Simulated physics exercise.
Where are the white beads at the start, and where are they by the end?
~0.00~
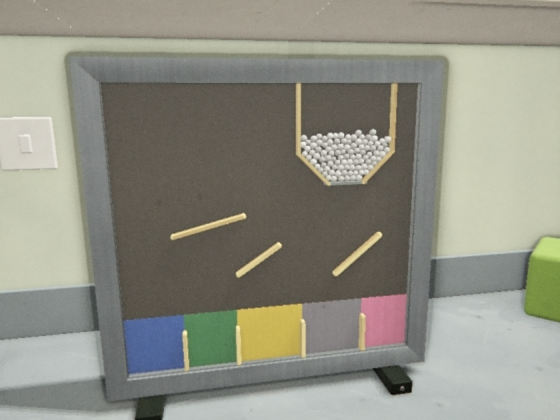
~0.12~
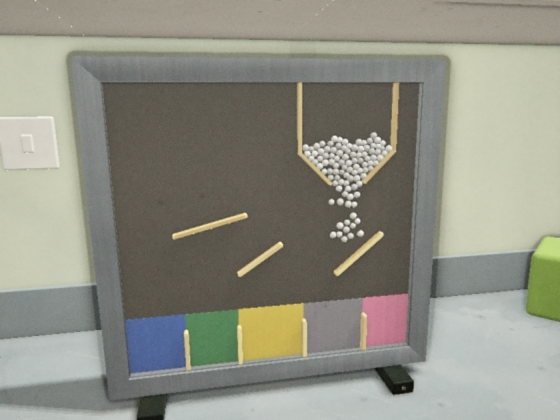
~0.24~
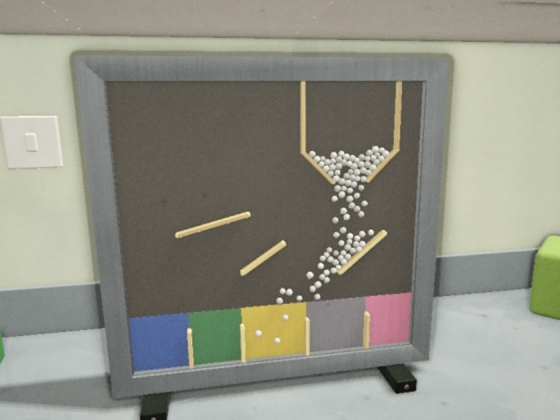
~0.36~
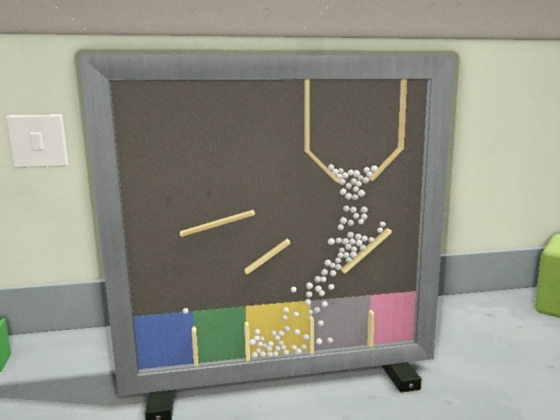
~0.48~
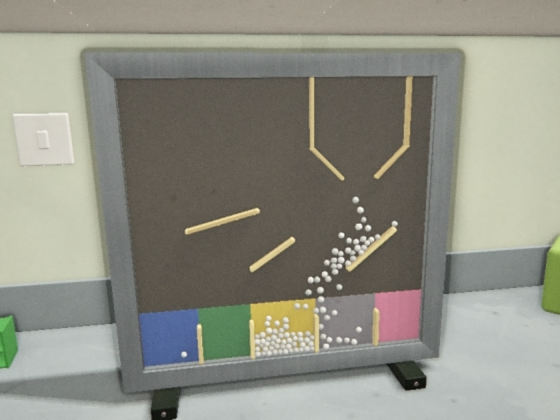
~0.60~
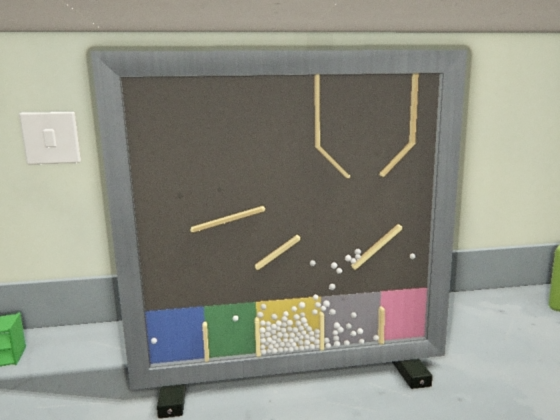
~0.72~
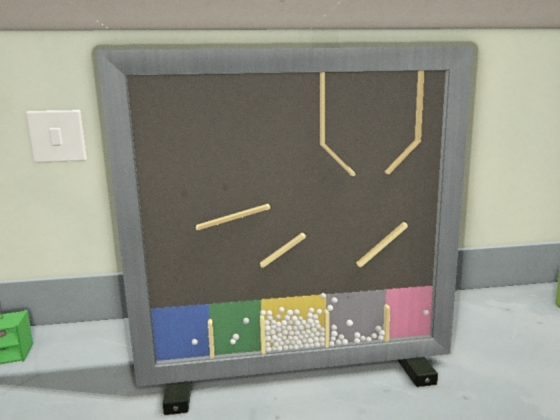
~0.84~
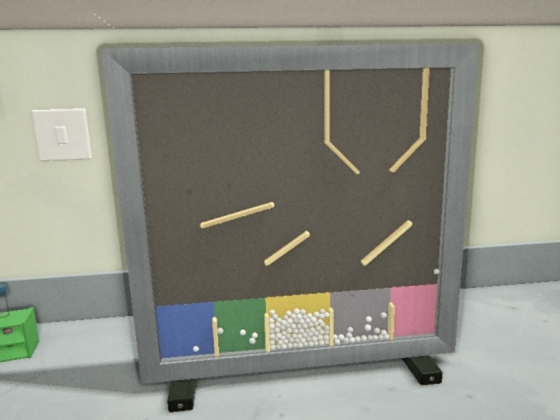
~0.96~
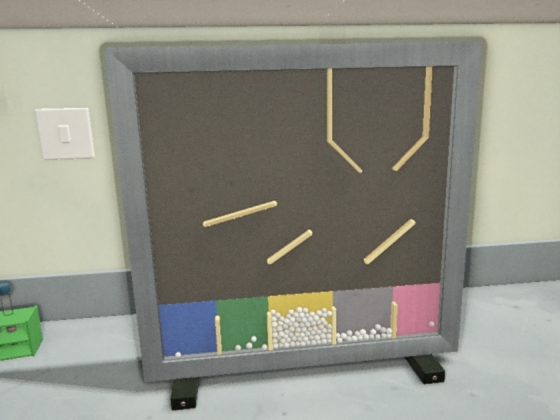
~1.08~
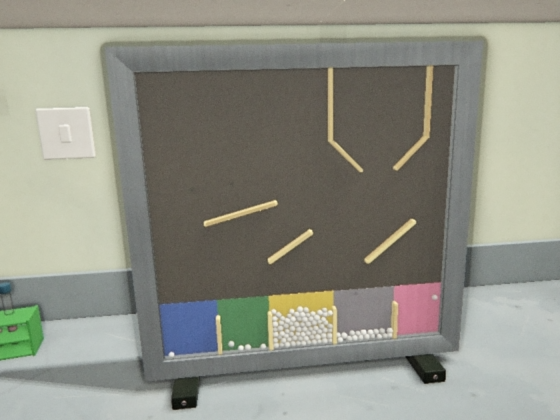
At the start the beads are heaped in the hopper at the upper right of the case. By the end they lie in the coloured bins along the bottom, most of them in the yellow one, with smaller amounts in grey and green.
